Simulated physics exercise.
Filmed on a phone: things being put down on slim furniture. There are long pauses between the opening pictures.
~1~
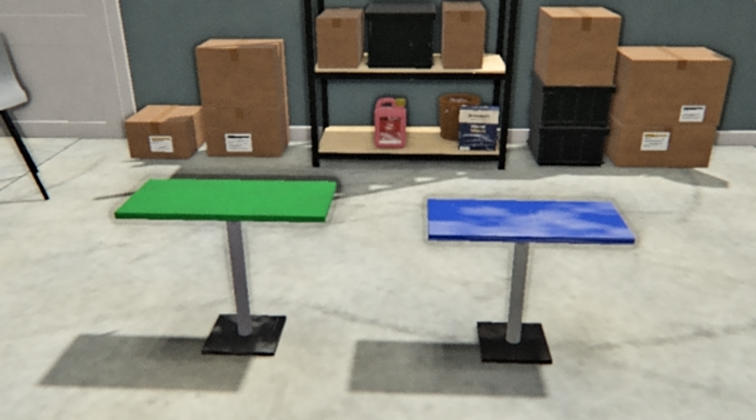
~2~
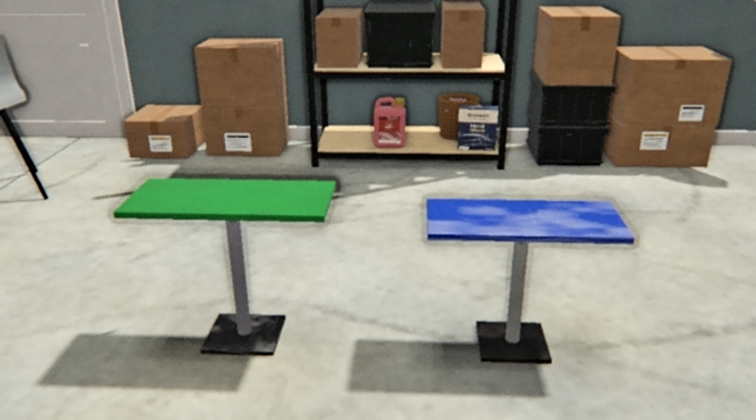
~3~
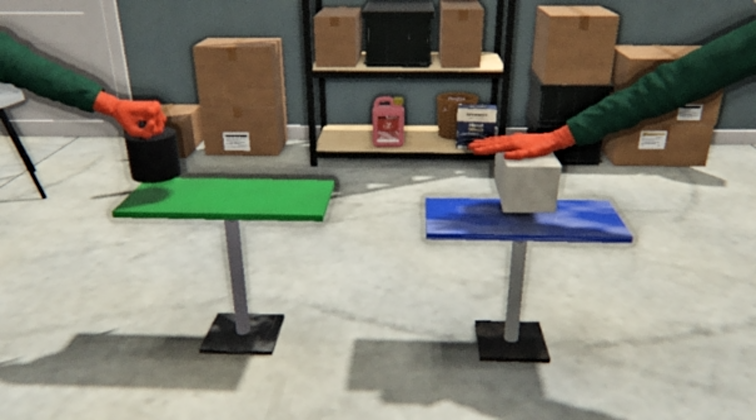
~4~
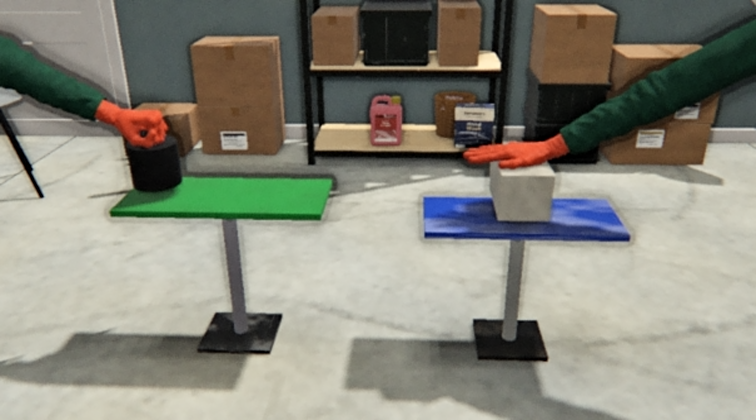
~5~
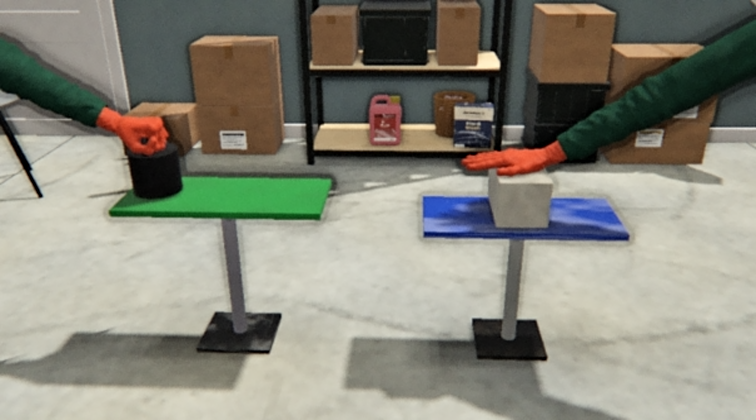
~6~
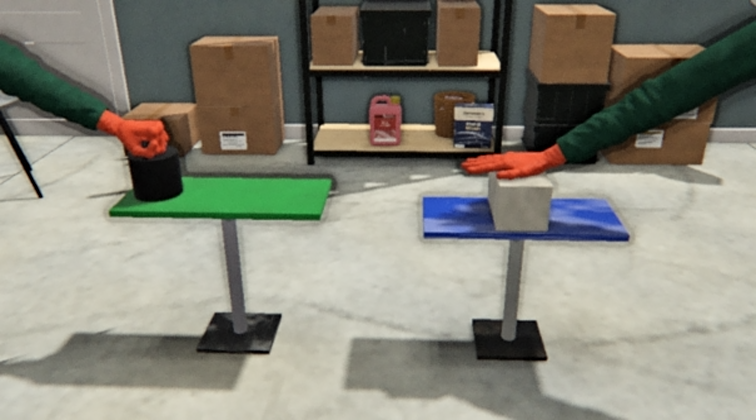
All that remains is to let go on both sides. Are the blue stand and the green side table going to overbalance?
As it turns out, the blue stand stays flat on its feet and the green side table tips up.
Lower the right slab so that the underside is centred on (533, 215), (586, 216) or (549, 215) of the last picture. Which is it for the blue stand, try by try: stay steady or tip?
One after another: It does not tip; tips up; holds firm.
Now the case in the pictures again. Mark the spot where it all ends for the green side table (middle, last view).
Its middle is close to (71, 255).
Then, 0.56 s past the last view, blue stand at rest near (519, 218); green side table leaning 25° off how it started near (153, 196).
Then, 0.74 s past the last view, blue stand at rest near (519, 218); green side table leaning 59° off how it started near (82, 236).
Then, 1.00 s past the last view, blue stand at rest near (519, 218); green side table leaning 72° off how it started near (63, 252).
Finally, the blue stand keeps steady, near (519, 218); the green side table goes over, near (71, 255).
